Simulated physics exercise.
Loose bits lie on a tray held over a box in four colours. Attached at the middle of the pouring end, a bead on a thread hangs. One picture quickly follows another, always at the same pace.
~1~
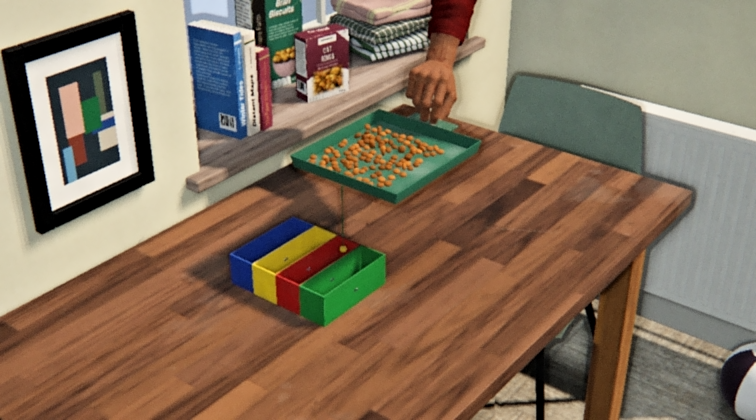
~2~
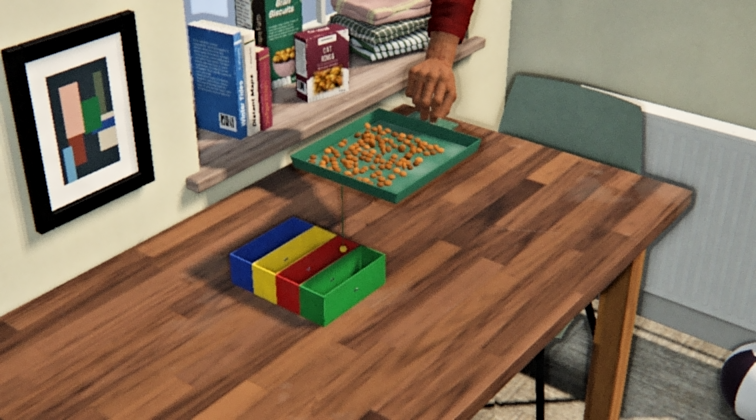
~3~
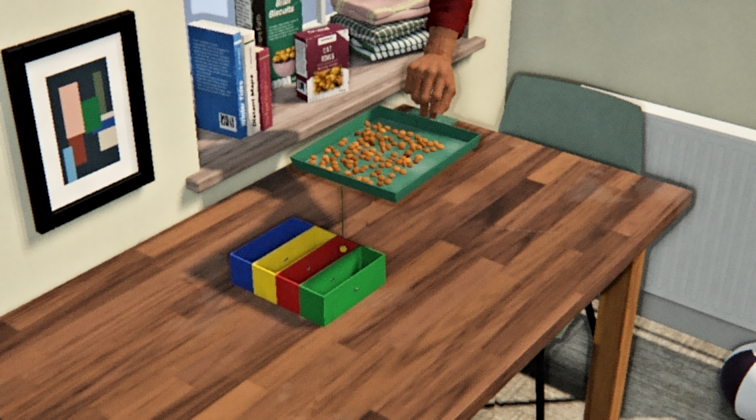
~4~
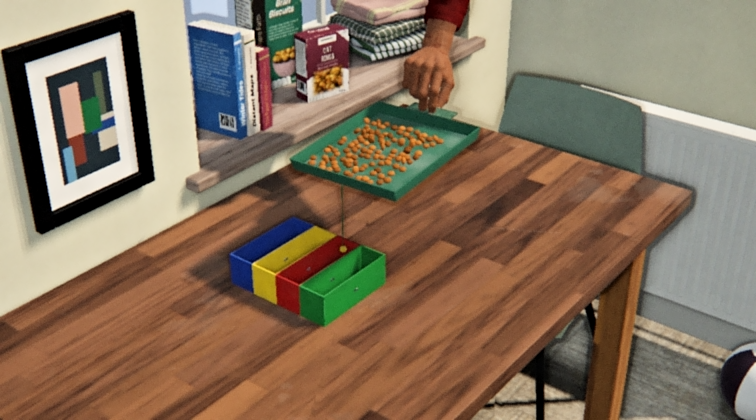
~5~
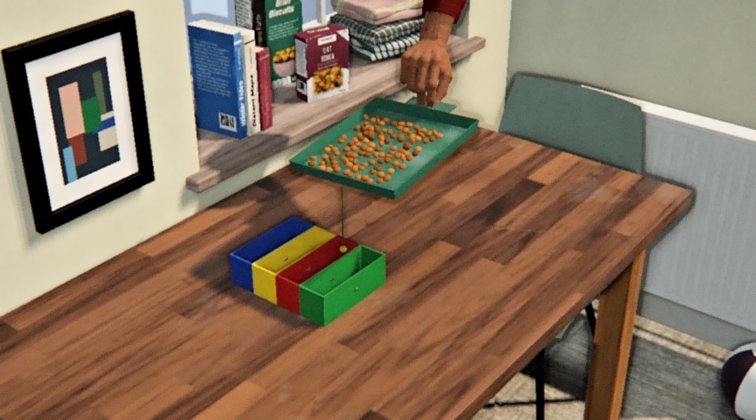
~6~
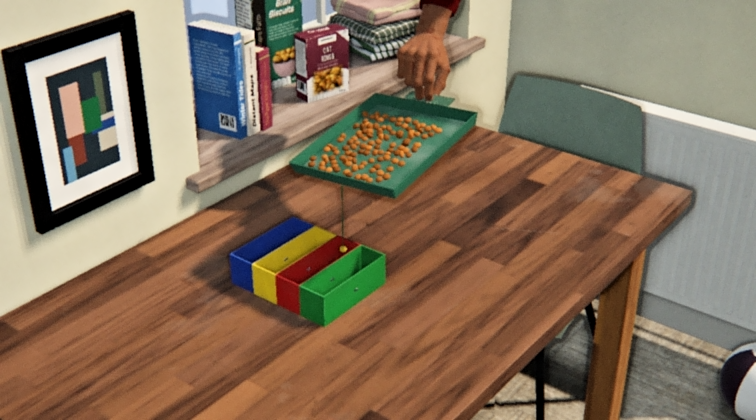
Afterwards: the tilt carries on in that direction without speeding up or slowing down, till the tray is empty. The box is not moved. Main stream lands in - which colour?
Yellow cell.
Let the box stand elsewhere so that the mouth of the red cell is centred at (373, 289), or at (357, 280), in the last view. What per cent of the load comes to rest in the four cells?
Some 0 and then some 20 per cent.
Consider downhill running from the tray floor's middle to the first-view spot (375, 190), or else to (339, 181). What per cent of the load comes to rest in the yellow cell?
Roughly 0 percent first and 40 percent second.
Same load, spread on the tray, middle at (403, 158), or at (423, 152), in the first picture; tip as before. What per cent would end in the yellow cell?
Respectively 60 and 60 in a hundred.
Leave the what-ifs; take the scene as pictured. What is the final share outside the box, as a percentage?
About 0 per cent.
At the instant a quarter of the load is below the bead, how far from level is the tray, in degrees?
I'd say close to 85 degrees.
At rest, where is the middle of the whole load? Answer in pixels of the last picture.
Near pixel (294, 270).
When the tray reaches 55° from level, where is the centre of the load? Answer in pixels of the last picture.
Roughly (329, 156).
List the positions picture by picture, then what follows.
In the first picture, corners of the pouring end at (294, 155) and (396, 192), level; middle of the load at (370, 156), bits of cat kibble; bead on its thread at (343, 249); blue cell at (242, 271); yellow cell at (265, 281); red cell at (288, 292); green cell at (312, 303).
In the second picture, corners of the pouring end at (294, 155) and (396, 192), level; middle of the load at (370, 156).
In the third picture, corners of the pouring end at (294, 156) and (395, 191), tipped barely, lowest at the left corner; middle of the load at (370, 154).
In the fourth picture, corners of the pouring end at (293, 158) and (394, 190), tipped a little, lowest at the left corner; middle of the load at (369, 152).
In the fifth picture, corners of the pouring end at (293, 160) and (393, 188), tipped a little, lowest at the left corner; middle of the load at (369, 150).
In the sixth picture, corners of the pouring end at (293, 161) and (393, 187), tipped a little, lowest at the left corner; middle of the load at (368, 148); blue cell at (242, 271); yellow cell at (265, 281); red cell at (288, 292); green cell at (312, 303).
Soon, tray tipped steeply; all on the tray.
A while on, tray tipped right over; about a third on the tray; about a quarter in the yellow cell; about a quarter in the blue cell; a stray few in the red cell; about a quarter falling or outside the box.
Towards the end, tray tipped past a quarter turn; about two thirds in the yellow cell; about a third in the blue cell; a small part in the red cell; a stray few falling or outside the box.
Finally, tray tipped past a quarter turn; about two thirds in the yellow cell; about a third in the blue cell; a small part in the red cell; none in the green cell; a stray few outside the box.
